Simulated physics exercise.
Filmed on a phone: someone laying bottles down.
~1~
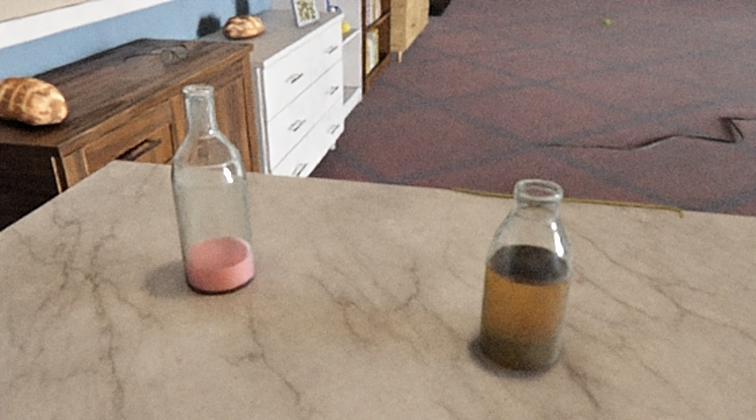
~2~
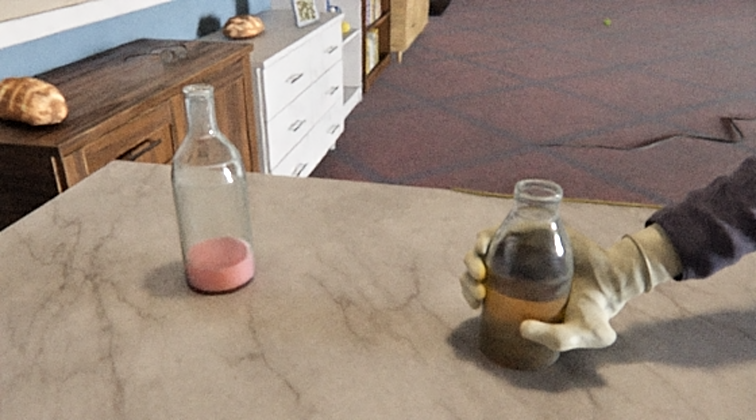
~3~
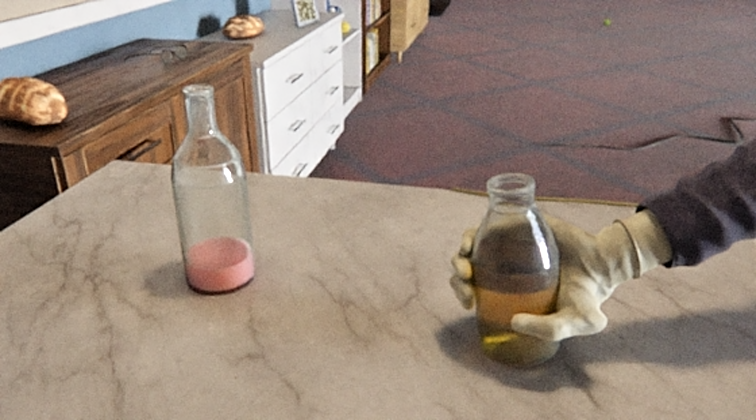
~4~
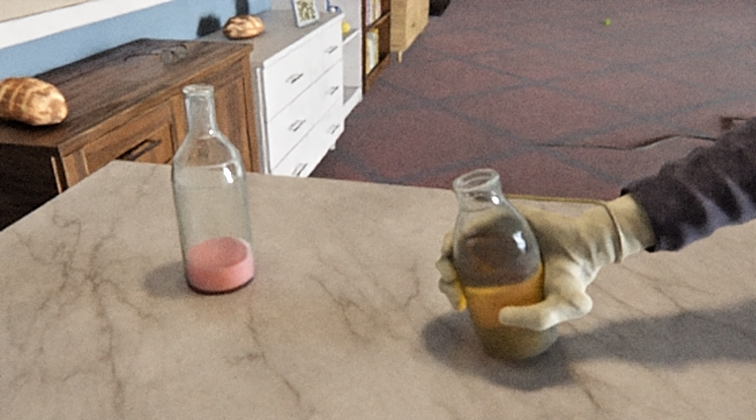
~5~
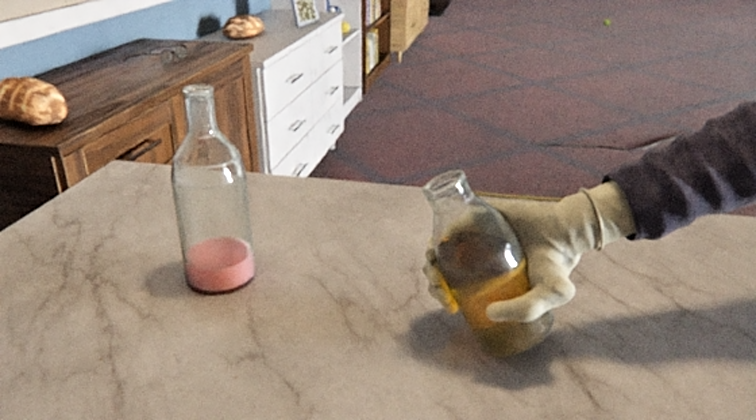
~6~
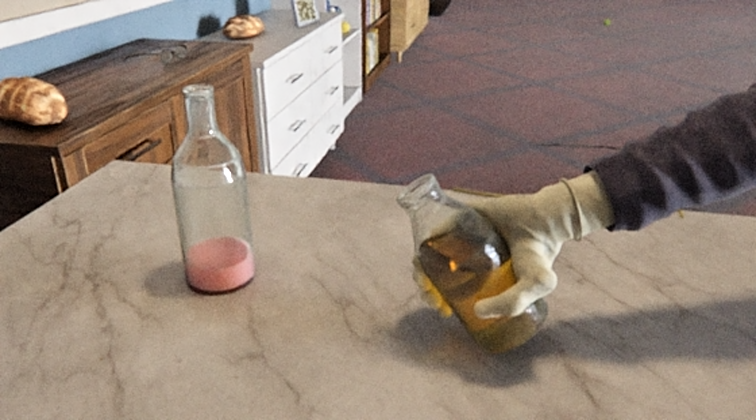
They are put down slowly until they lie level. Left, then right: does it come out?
The left bottle keeps it in; the right bottle leaks.
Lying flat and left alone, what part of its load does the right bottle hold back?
Roughly 35 per cent.
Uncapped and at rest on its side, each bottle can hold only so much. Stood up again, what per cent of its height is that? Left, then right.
First 22 %, second 18 %.
A moment on, the right bottle is nearly down; right bottle, all still inside.
Further on, the right bottle lies flat; right bottle, a puddle at its mouth.
When it is over, both lie flat; right bottle, a puddle at its mouth; left bottle, all still inside.
